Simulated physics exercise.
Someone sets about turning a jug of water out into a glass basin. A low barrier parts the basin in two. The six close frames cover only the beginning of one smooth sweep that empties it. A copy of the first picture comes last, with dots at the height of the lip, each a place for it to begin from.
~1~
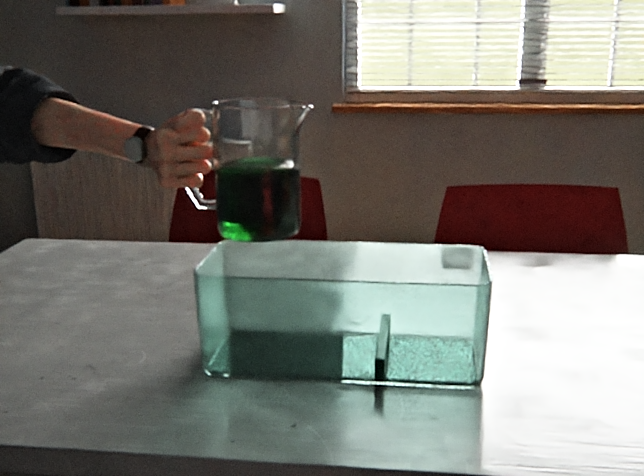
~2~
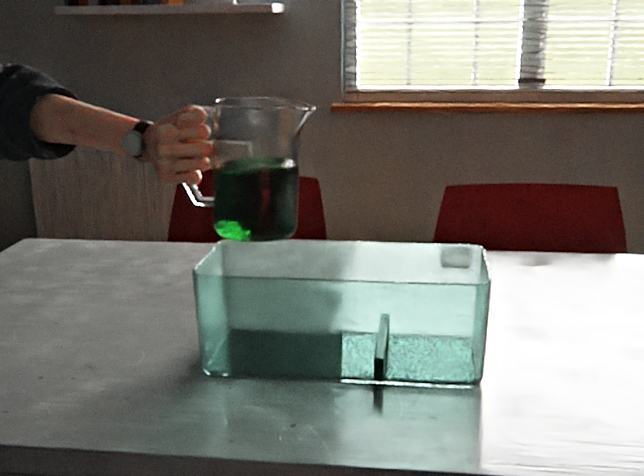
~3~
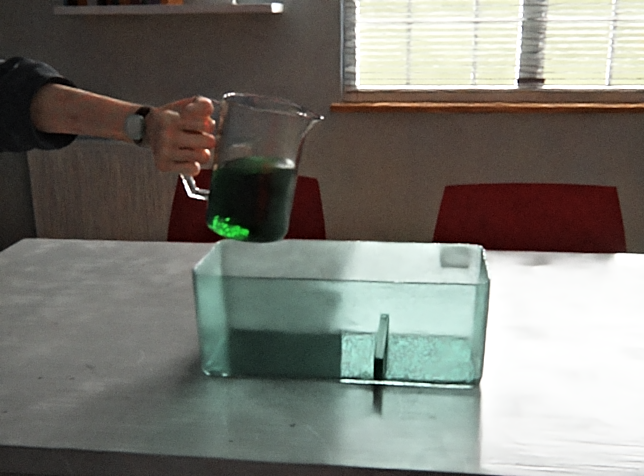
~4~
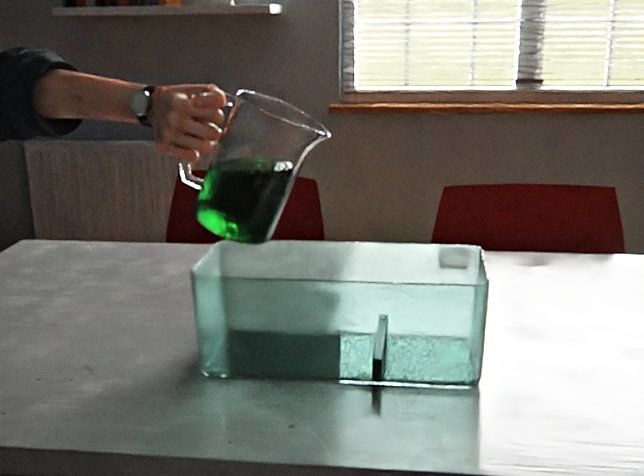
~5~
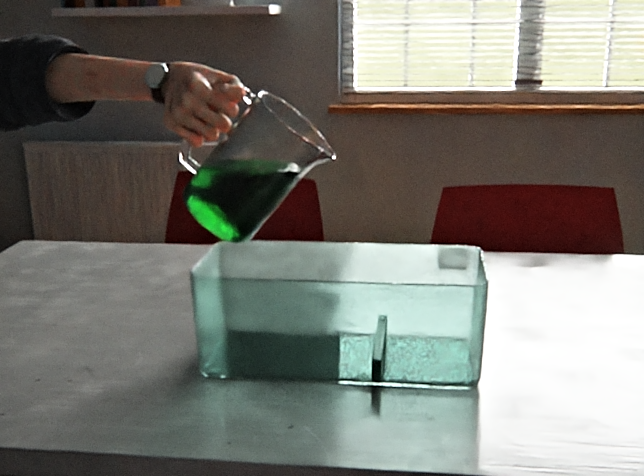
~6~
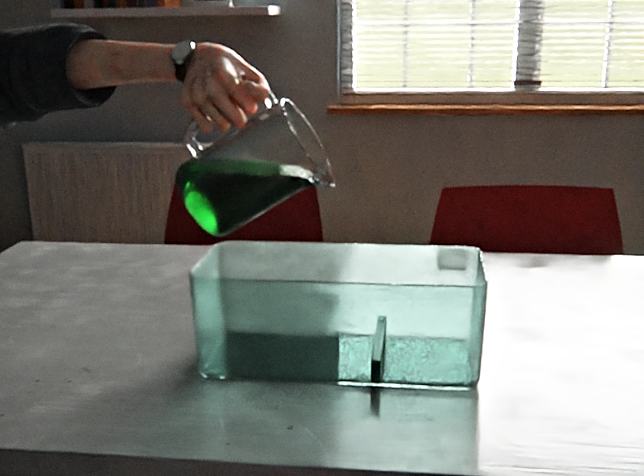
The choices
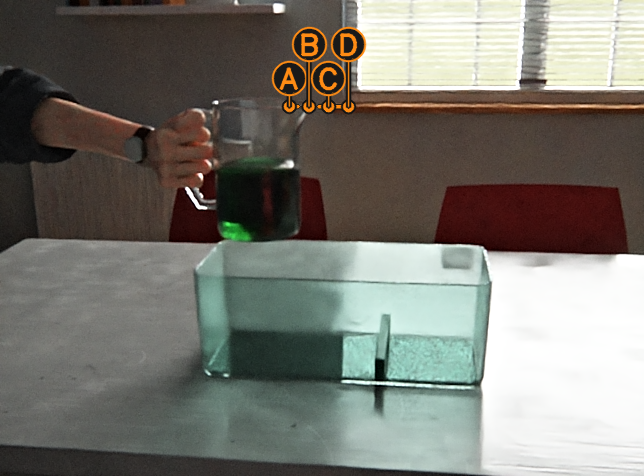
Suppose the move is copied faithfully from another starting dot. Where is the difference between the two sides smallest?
Best: C.
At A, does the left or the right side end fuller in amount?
More ends on the left.
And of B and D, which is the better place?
It is D.
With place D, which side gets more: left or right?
The right one.
On the marked copy, A at (289, 106); B at (309, 106); C at (328, 106); D at (348, 106).
With A, about 89 % ends left of the wall and 9 % right of it.
With B, about 79 % ends left of the wall and 20 % right of it.
With C, about 48 % ends left of the wall and 51 % right of it.
With D, about 28 % ends left of the wall and 71 % right of it.
